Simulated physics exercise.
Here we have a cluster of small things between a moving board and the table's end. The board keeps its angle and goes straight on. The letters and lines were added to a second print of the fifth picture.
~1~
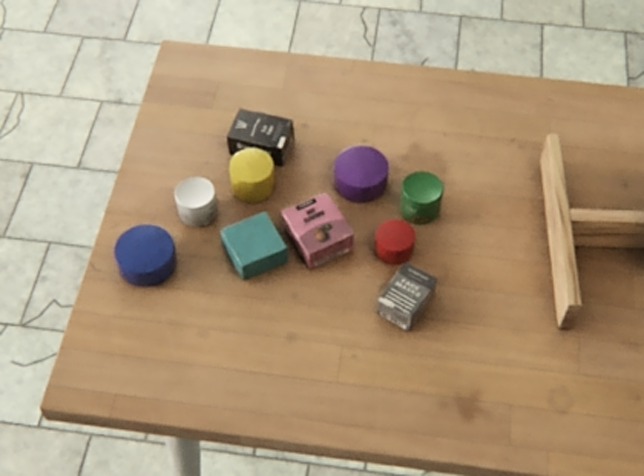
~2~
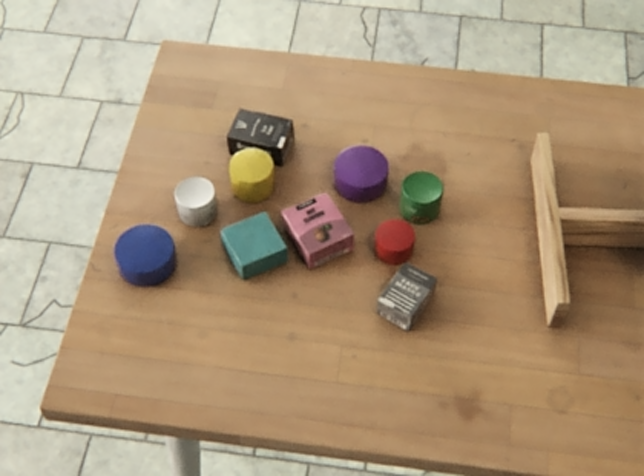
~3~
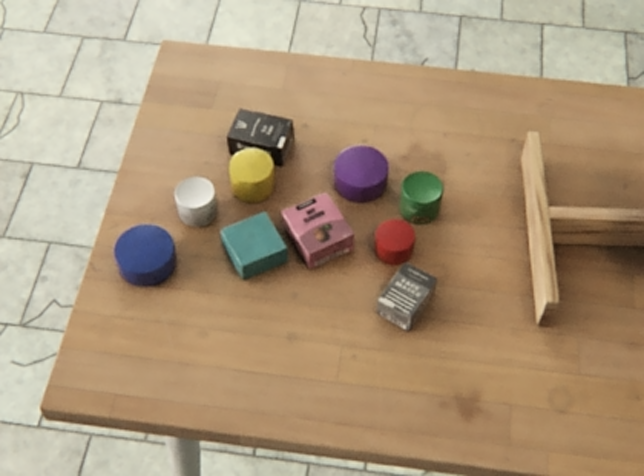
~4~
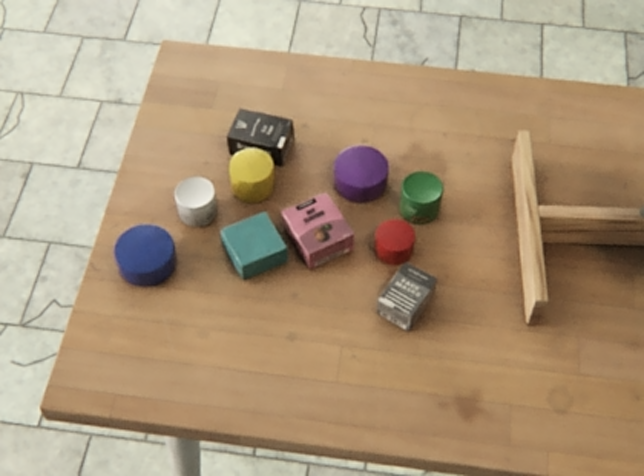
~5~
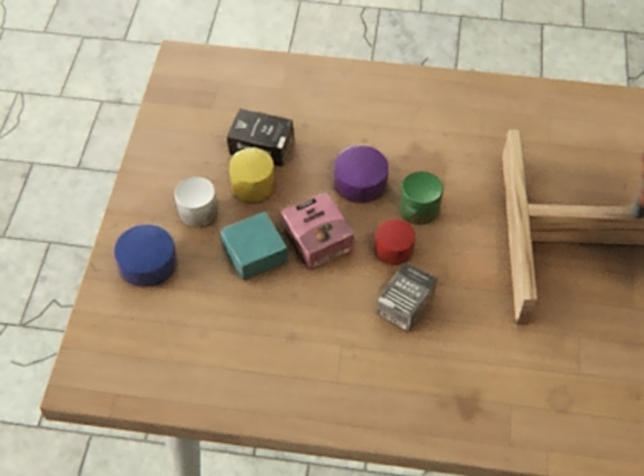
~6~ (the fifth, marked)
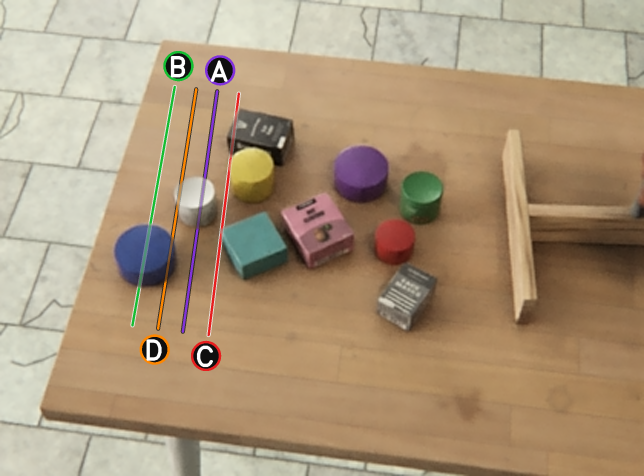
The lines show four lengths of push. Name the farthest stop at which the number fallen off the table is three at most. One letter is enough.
No farther than D.
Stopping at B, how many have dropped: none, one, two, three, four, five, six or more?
Five.
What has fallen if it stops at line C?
It is the blue pot.
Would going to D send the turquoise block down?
Yes.
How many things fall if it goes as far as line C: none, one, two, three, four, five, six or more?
By then, one.
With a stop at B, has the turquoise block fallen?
Yes.
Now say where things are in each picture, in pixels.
The first picture shows board (564, 214); pink packet (318, 230); blue pot (146, 255).
The second picture shows board (554, 213); grey box (407, 296).
The third picture shows board (543, 211); white tub (196, 202).
The fourth picture shows board (532, 210); black packet (261, 137).
The fifth picture shows board (522, 209); yellow pot (253, 176); red pot (395, 242); pink packet (318, 230).
On the copy, A at (201, 201); B at (155, 196); C at (225, 204); D at (179, 199).
On D. First, board (397, 195); grey box (369, 296); purple pot (344, 167).
Then, board (274, 182); blue pot (85, 252); turquoise block (141, 237).
Finally, board (180, 171); white tub over the edge; turquoise block over the edge; three fallen.
By contrast, A is within the limit but short; B drops five; C is within the limit but short.
